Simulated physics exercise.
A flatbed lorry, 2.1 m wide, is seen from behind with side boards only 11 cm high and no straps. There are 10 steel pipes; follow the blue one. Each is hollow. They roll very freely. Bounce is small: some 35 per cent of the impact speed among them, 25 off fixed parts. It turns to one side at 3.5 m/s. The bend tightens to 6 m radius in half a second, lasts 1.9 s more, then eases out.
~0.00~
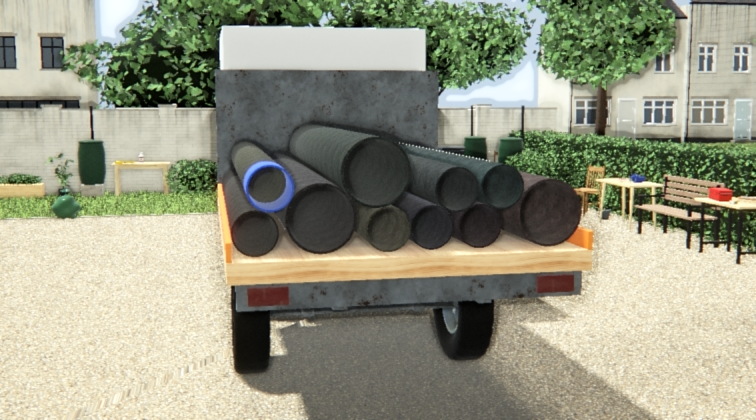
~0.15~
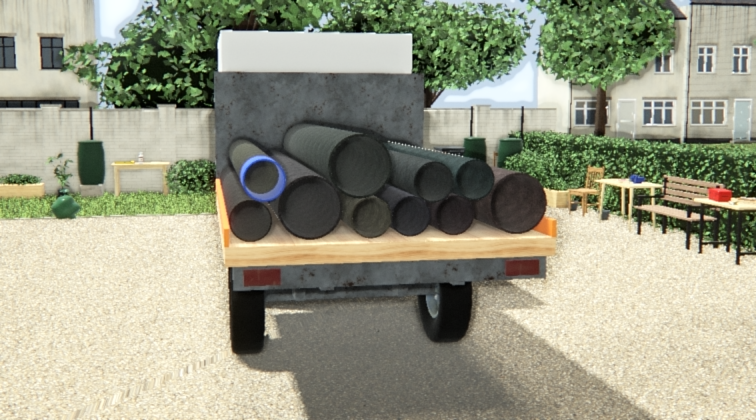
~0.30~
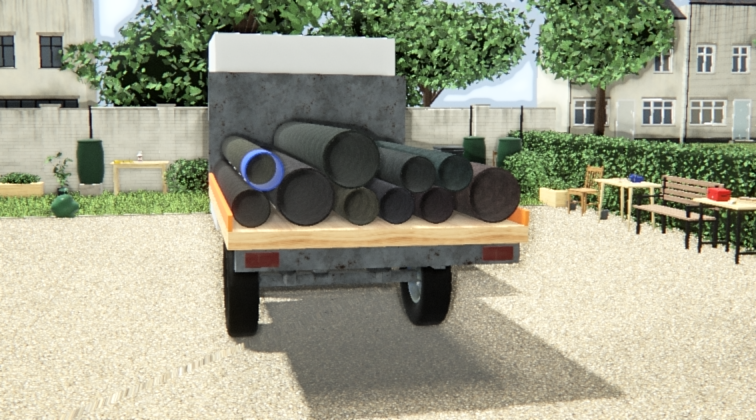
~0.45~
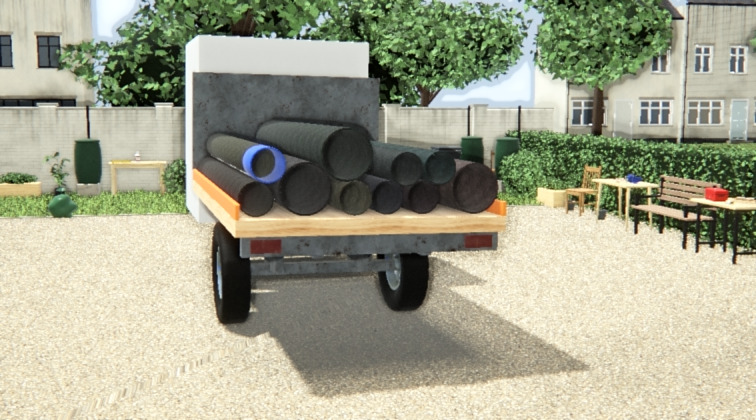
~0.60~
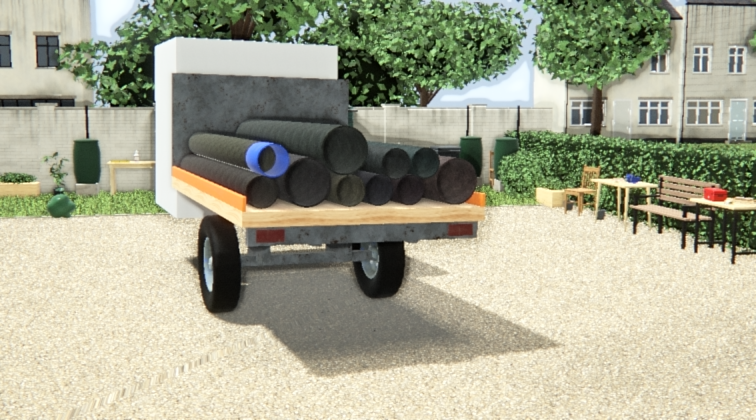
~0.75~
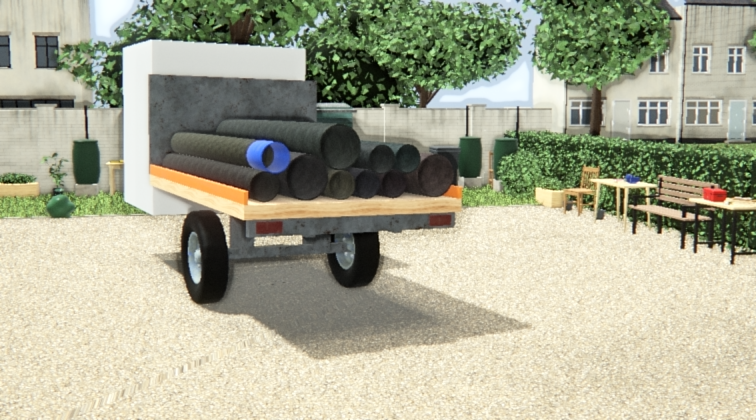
In a gravel yard, a flatbed lorry carrying stacked dark pipes, one blue-ended, moves away and turns, showing its left side.
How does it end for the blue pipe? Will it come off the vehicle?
The blue pipe stays aboard.
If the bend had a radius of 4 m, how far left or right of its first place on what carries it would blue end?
Some 15 cm rightwards.
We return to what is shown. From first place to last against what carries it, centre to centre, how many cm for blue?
Blue 0.
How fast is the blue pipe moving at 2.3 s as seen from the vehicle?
Roughly 0.1 m/s.
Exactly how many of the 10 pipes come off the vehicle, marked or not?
In all, 0.
After 2.3 s, blue is up on others, 40 cm from the left edge; 0 gone from the deck.
At rest (4.3 s), blue is up on others, 25 cm from the left edge; 0 gone from the deck.
